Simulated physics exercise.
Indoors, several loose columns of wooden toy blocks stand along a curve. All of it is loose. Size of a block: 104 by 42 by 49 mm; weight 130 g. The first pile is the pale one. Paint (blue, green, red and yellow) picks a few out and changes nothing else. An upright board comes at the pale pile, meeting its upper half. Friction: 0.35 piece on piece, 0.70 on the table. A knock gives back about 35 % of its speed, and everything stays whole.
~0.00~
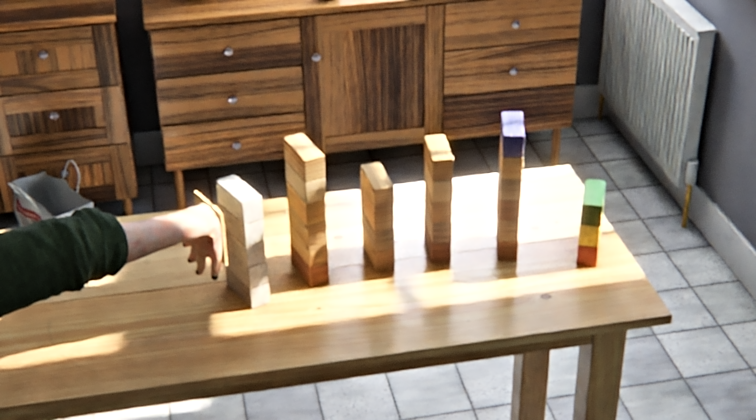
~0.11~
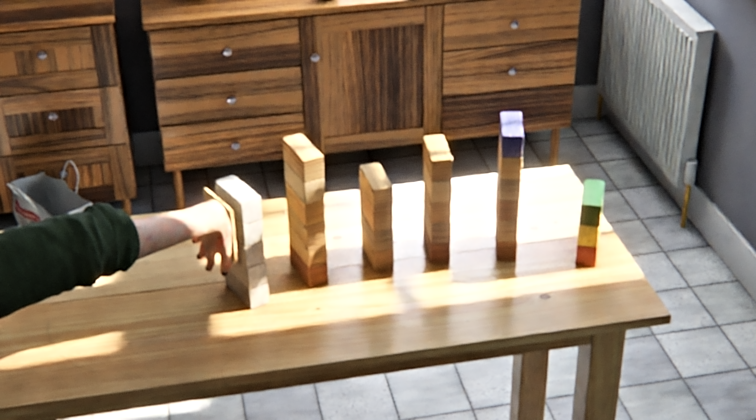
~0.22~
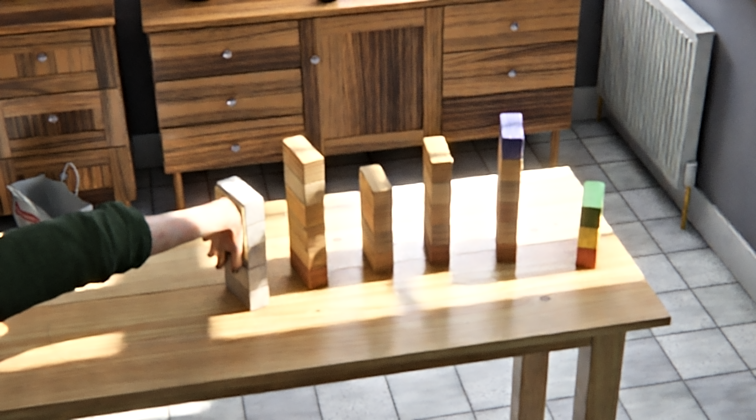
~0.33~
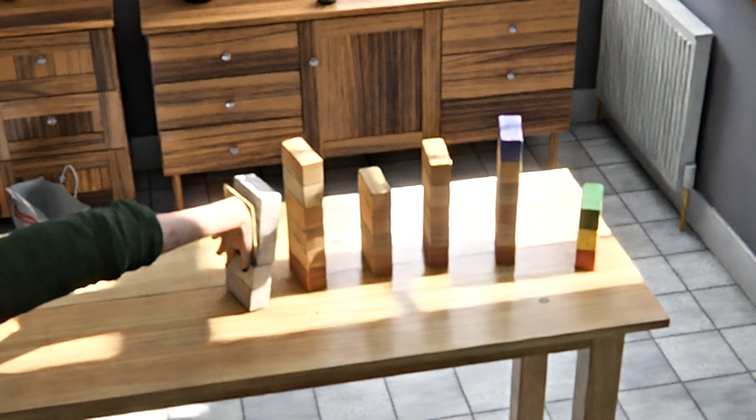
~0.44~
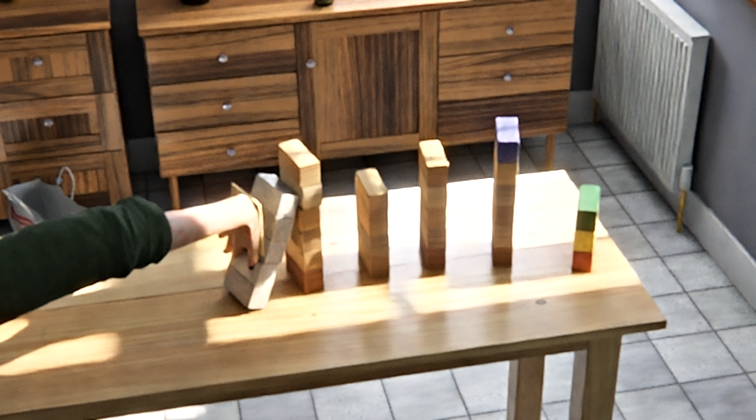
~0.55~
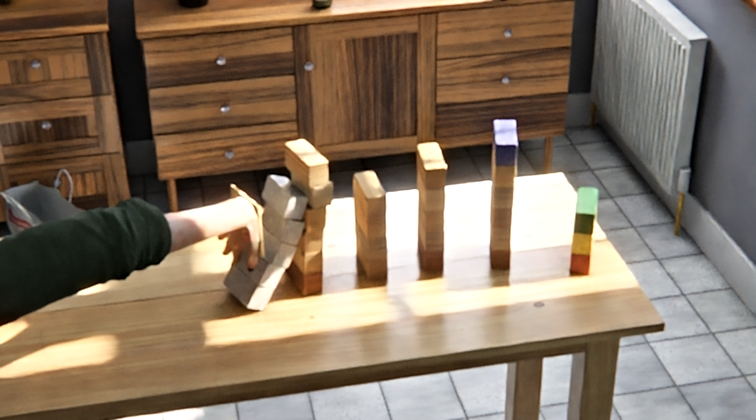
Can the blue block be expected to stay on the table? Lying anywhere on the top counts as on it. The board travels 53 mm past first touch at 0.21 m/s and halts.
It remains on top.
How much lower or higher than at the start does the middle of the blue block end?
It ends some 20 cm lower.
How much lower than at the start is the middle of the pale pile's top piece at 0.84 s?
About 10 cm.
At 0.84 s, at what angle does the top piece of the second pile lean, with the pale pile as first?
About 50°.
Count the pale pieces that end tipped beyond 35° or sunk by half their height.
5 pale pieces.
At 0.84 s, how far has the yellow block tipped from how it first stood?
About 0°.
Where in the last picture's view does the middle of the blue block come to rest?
At about (564, 224).
After 0.84 s, 5 of the pale pile down; none of the 24 other blocks off the table, 10 disturbed; blue block unmoved.
After 1.24 s, 5 of the pale pile down; none of the 24 other blocks off the table, 21 disturbed; blue block leaning 55°, 29 mm lower.
After 1.90 s, 5 of the pale pile down; 4 of the 24 other blocks off the table; blue block leaning 14°, 20 cm lower; yellow block on its side.
By the end (2.5 s), 5 of the pale pile down; 4 of the 24 other blocks off the table; blue block leaning 14°, 20 cm lower; green block on its side; red block on its side. As the last picture would show them, middles, blue block near (564, 224).
